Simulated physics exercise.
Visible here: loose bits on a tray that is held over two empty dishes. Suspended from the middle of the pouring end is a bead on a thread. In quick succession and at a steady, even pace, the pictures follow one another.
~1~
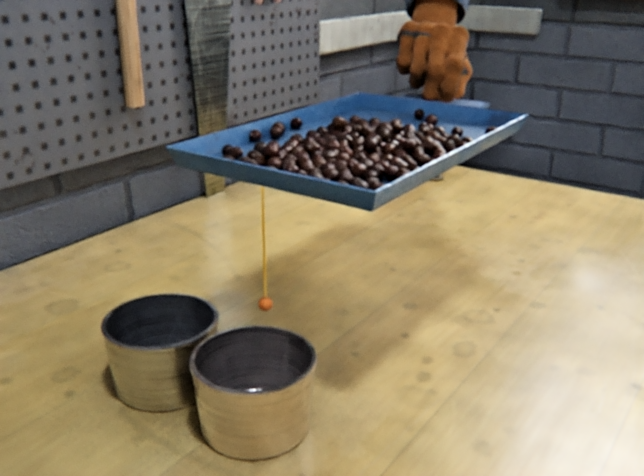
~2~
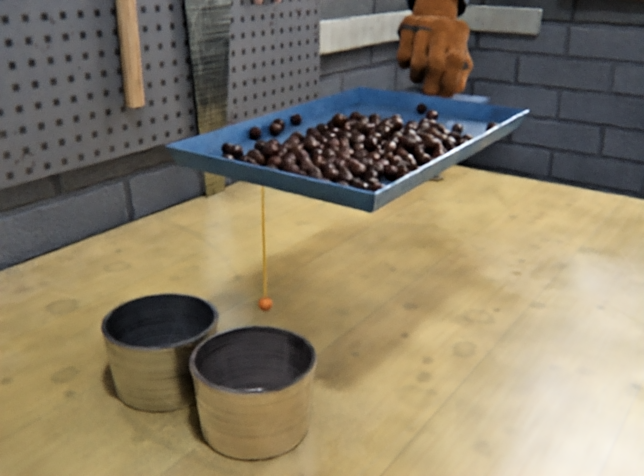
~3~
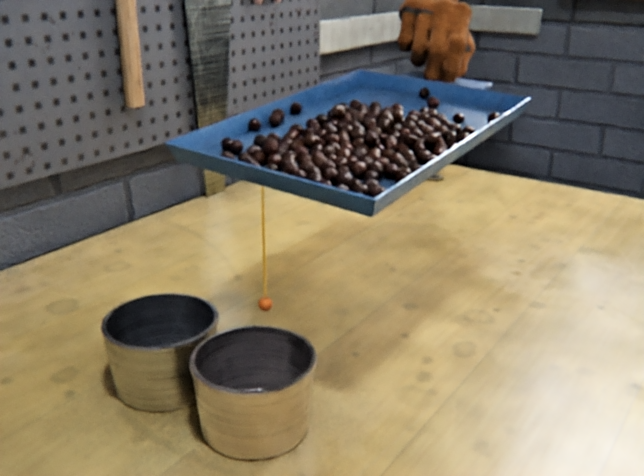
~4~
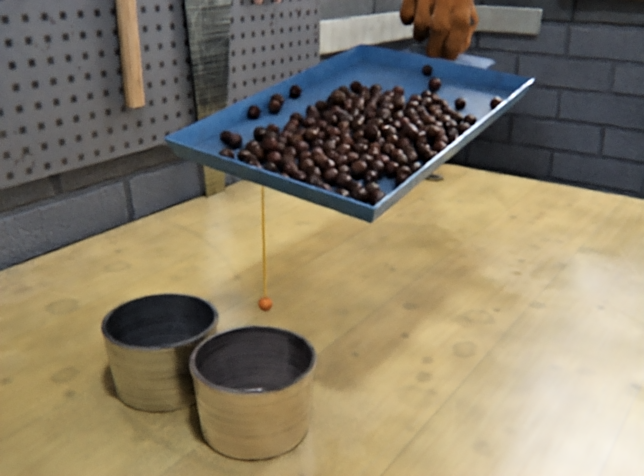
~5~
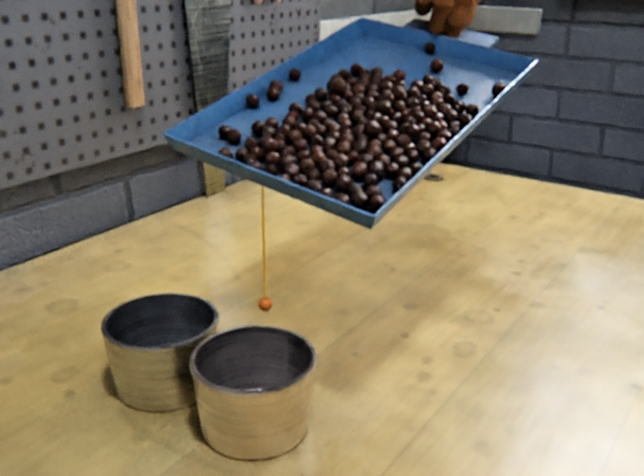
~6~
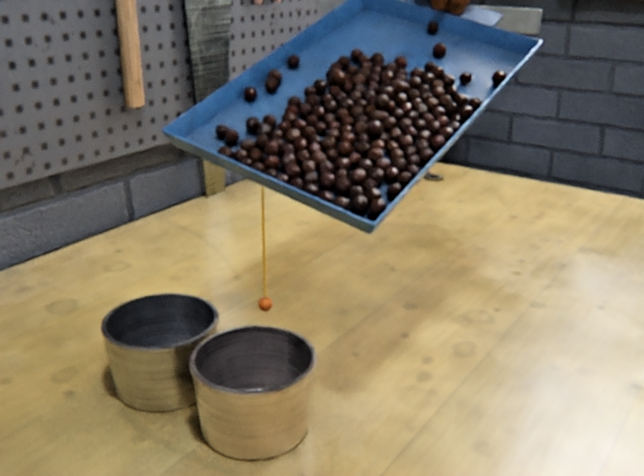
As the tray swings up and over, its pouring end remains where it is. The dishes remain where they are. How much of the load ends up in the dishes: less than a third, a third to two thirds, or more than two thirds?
What lands in the dishes is lower than a third.
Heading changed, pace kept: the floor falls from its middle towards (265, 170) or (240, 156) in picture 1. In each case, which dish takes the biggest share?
Heading one - the leftward dish; heading two - the leftward dish.
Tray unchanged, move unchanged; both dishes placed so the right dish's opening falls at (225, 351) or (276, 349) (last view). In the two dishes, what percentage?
About 10 per cent first, then about 20 per cent.
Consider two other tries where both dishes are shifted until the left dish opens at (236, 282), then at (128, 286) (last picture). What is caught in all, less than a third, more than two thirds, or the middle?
In order of the places: Under a third, then below one third.
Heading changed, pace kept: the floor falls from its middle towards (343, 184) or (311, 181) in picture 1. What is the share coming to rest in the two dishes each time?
30 % and 50 %.
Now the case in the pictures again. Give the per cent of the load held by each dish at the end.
0 % left, 20 % right.
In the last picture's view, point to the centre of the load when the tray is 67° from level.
Close to (350, 207).
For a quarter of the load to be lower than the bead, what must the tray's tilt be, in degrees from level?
It is at around 75 degrees.
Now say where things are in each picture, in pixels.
In the first frame, corners of the pouring end at (177, 146) and (372, 188), level; middle of the load at (365, 149), chocolate balls; left dish at (121, 369); right dish at (214, 414); bead on its thread at (265, 304).
In the second frame, corners of the pouring end at (176, 145) and (372, 190), level; middle of the load at (365, 147).
In the third frame, corners of the pouring end at (176, 142) and (372, 195), tipped barely, lowest at the right corner; middle of the load at (365, 141).
In the fourth frame, corners of the pouring end at (175, 137) and (372, 202), tipped a little, lowest at the right corner; middle of the load at (365, 132).
In the fifth frame, corners of the pouring end at (173, 132) and (371, 209), tipped clearly, lowest at the right corner; middle of the load at (364, 125), a small part on the move.
In the sixth frame, corners of the pouring end at (172, 128) and (371, 216), tipped clearly, lowest at the right corner; middle of the load at (363, 122), most on the move; left dish at (121, 369); right dish at (214, 414).
Soon after the last picture, tray tipped steeply; about two thirds on the tray; a stray few in the right dish; a small part outside both; about a quarter in the air.
A little later, tray tipped past a quarter turn; a stray few on the tray; about a quarter in the right dish; most outside both; a stray few in the air.
Later still, tray tipped past a quarter turn; about a quarter in the right dish; most outside both.
By the end, tray tipped past a quarter turn; about a quarter in the right dish; none in the left dish; most outside both.
